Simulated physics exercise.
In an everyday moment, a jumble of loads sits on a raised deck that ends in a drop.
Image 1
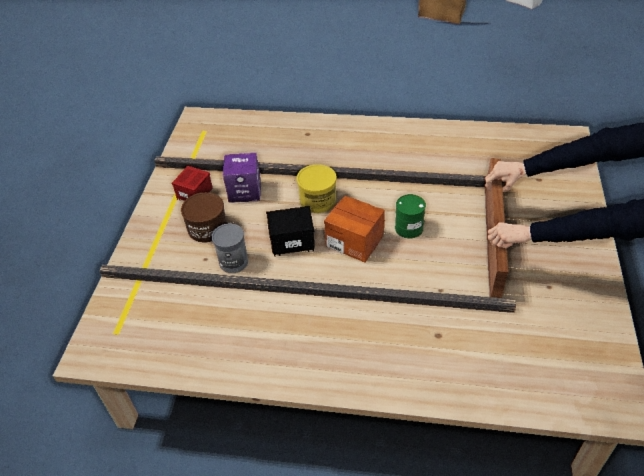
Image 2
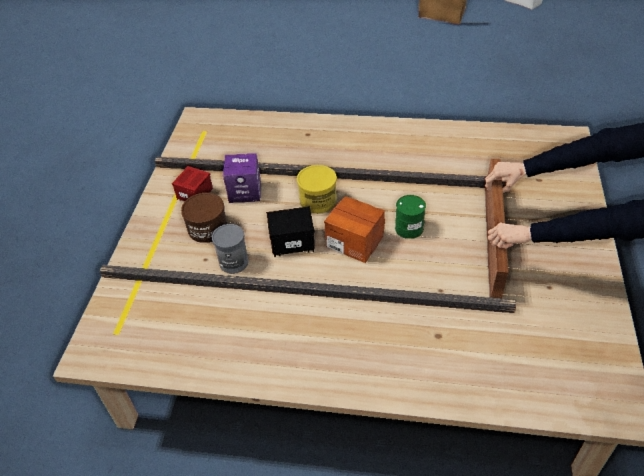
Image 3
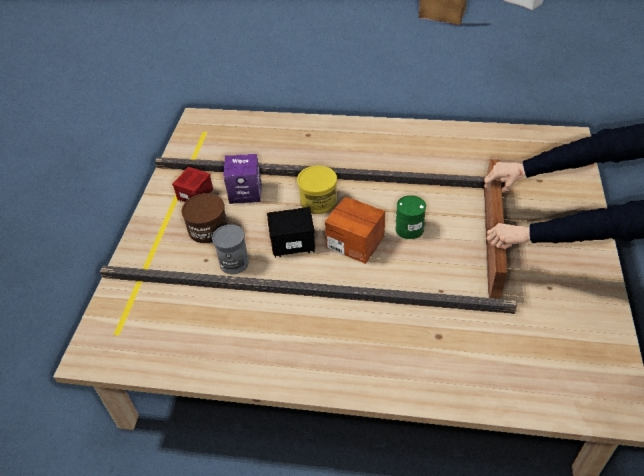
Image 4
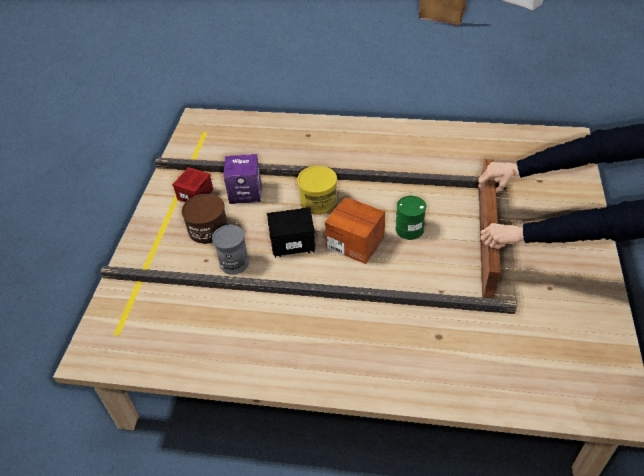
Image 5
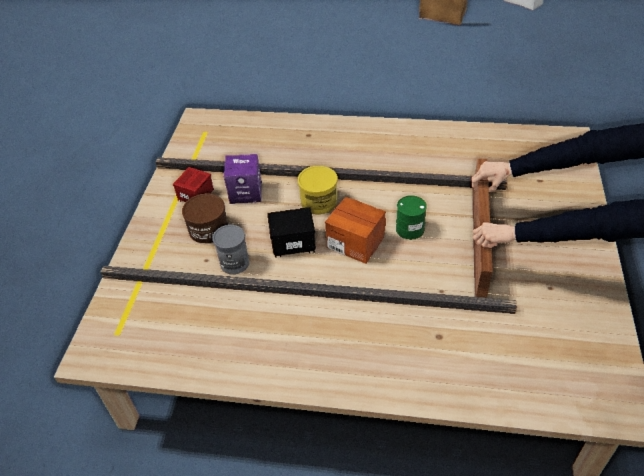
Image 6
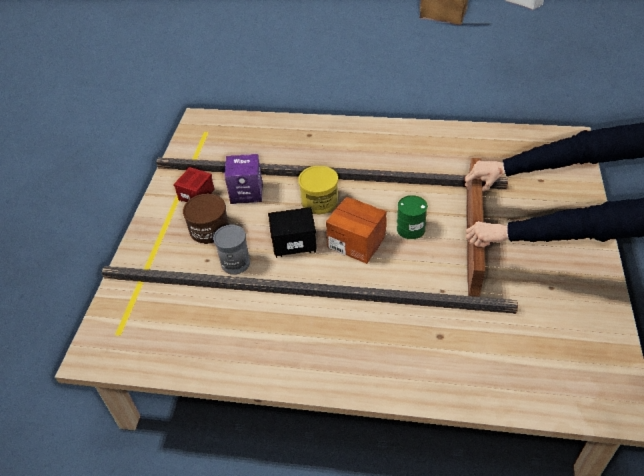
We see boxes and canisters of various colours standing between two dark rails on a wooden table, near a yellow line, while two hands at the right slide a brown plank slightly leftward and the objects stay still.
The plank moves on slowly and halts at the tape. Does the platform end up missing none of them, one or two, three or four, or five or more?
Just three or four fall.
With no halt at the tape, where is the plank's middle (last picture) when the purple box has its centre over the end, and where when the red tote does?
The middle is at (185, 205) when it's the purple box, and at (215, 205) when it's the red tote.
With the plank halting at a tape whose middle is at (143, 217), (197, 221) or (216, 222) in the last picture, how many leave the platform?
8, 2, 1.
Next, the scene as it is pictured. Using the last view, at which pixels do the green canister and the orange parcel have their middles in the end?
I'd say approximately (155, 202) and then (135, 224).
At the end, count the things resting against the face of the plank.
That comes to 4.
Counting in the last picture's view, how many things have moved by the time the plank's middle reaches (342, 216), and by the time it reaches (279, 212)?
By then 3, and later 7.
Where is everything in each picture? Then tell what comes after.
Red tote (193, 186); brown pail (205, 218); purple box (242, 178); plank (495, 226); tape (167, 217), in the first frame.
Brown pail (205, 218); plank (495, 226), in the second frame.
Purple box (243, 179); orange parcel (355, 230), in the third frame.
Red tote (194, 187); grey pail (232, 250), in the fourth frame.
Brown pail (206, 219); green canister (411, 218), in the fifth frame.
Red tote (195, 187); brown pail (207, 219); purple box (244, 179); plank (475, 225); tape (169, 219), in the sixth frame.
Early on, none off yet; red tote at rest near (195, 187); brown pail at rest near (207, 219); purple box at rest near (244, 179).
A while later, none off yet; red tote at rest near (195, 187); brown pail travelled a little near (190, 218); purple box at rest near (244, 179).
Further along, none off yet; red tote travelled well along near (151, 184); brown pail travelled well along near (116, 213); purple box travelled well along near (185, 170).
Finally, the number that fall off is three or four; lost, black tote, purple box, brown pail and red tote.
